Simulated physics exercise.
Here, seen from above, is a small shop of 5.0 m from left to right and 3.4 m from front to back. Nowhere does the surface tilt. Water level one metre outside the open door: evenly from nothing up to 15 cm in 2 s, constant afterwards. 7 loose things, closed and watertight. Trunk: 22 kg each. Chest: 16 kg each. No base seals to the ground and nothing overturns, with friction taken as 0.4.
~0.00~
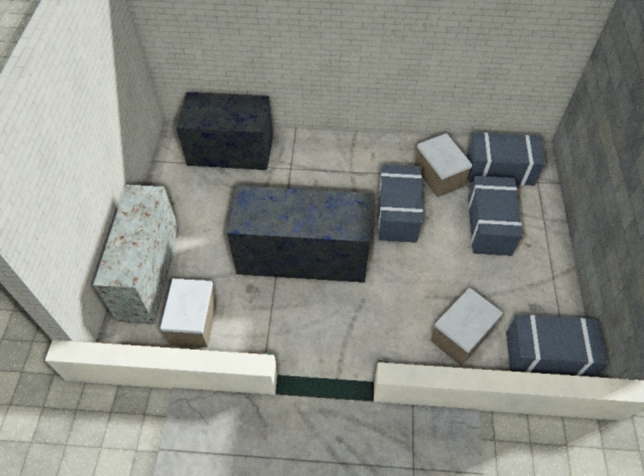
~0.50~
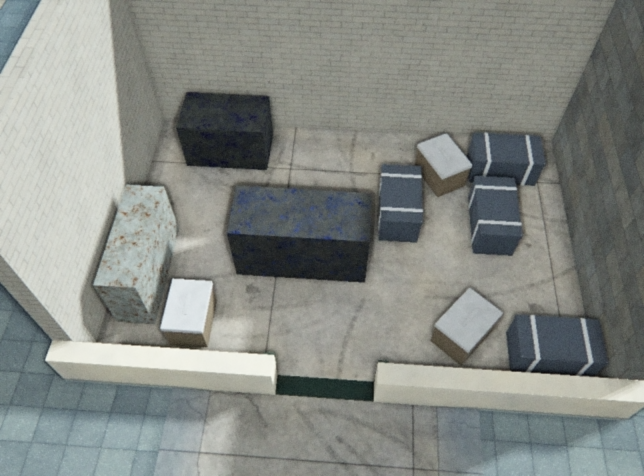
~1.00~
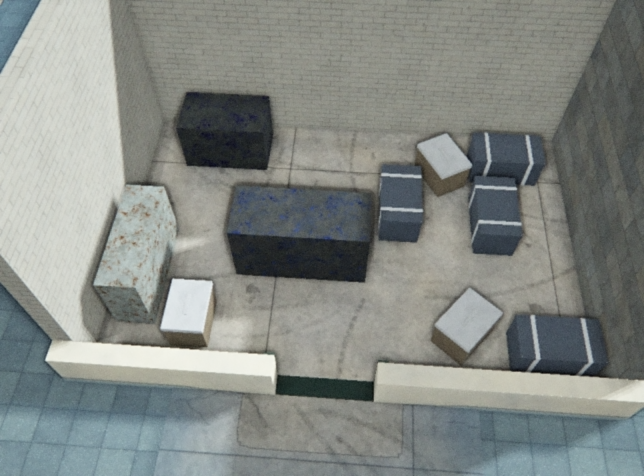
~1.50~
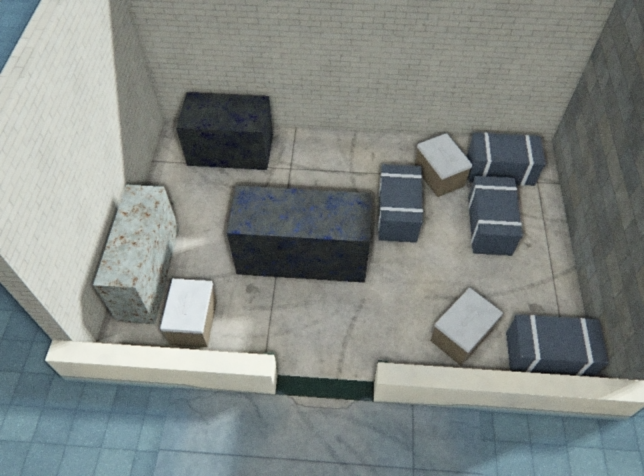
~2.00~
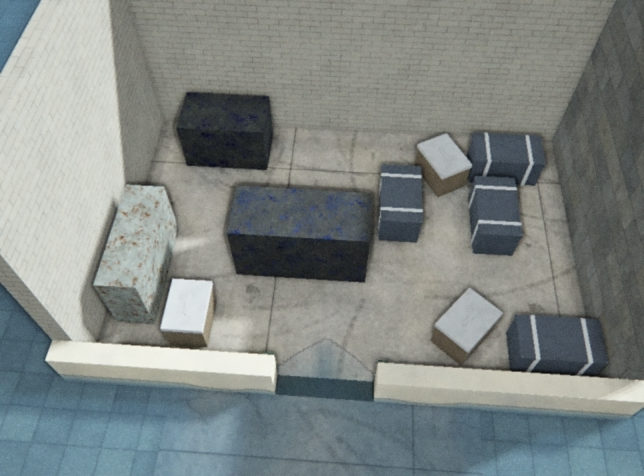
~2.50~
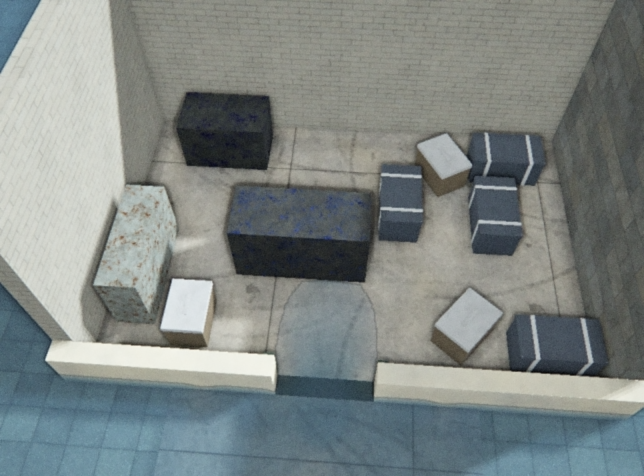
Bluish water spreads across the paving outside and, late on, slips through the front opening in a small rounded patch on the floor, while the camera and every object stay still. The place is a small pale-brick room, seen from above. Two dark blocks stand left and centre, a speckled pale one at left, with white-topped boxes and white-striped blue-grey trunks mostly at right.
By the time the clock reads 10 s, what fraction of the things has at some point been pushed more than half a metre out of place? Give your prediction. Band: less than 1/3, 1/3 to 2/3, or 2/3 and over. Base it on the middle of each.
Lower band.
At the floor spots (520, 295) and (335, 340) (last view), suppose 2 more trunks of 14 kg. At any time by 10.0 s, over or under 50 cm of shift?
Well, the first one stays inside the mark, and the second tops the mark.
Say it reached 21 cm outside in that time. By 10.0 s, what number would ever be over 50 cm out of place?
With that change, 2 of them.
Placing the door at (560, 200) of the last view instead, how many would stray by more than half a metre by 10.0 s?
Result: 4 of them.
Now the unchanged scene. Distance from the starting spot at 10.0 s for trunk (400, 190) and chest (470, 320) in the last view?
0 cm and 0 cm respectively.
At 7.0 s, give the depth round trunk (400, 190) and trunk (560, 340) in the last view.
Roughly 3 and 2 cm.
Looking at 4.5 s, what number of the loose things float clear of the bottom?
I count 0.
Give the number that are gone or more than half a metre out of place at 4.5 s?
Count: 0.
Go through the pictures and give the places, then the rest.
The first picture shows a trunk at (498, 205), on the bottom; a chest at (445, 154), on the bottom; water covers 0.0 m2; 0 of 7 have shifted.
The second picture shows a trunk at (498, 205) rests on the ground; a chest at (445, 154) rests on the ground; 0.0 m2 under water; 0 of 7 have shifted.
The third picture shows a trunk at (498, 205) rests on the ground; a chest at (445, 154), on the bottom; water covers 0.0 m2; 0 of 7 have shifted.
The fourth picture shows a trunk at (498, 205) rests on the ground; a chest at (445, 154), on the bottom; 0.0 m2 under water; 0 of 7 have shifted.
The fifth picture shows a trunk at (498, 205) rests on the ground; a chest at (445, 154) rests on the ground; water covers 0.2 m2; 0 of 7 have shifted.
The sixth picture shows a trunk at (498, 205), on the bottom; a chest at (445, 154), on the bottom; 0.9 m2 under water; 0 of 7 have shifted.
After 3.5 s 0 of 7 are over 50 cm from their spots; 0 afloat.
After 4.5 s 0 of 7 are over 50 cm from their spots; 0 afloat.
After 7.0 s 0 of 7 are over 50 cm from their spots; 0 afloat.
After 10.0 s 1 of 7 are over 50 cm from their spots, and 1 have been at some point; 3 afloat.
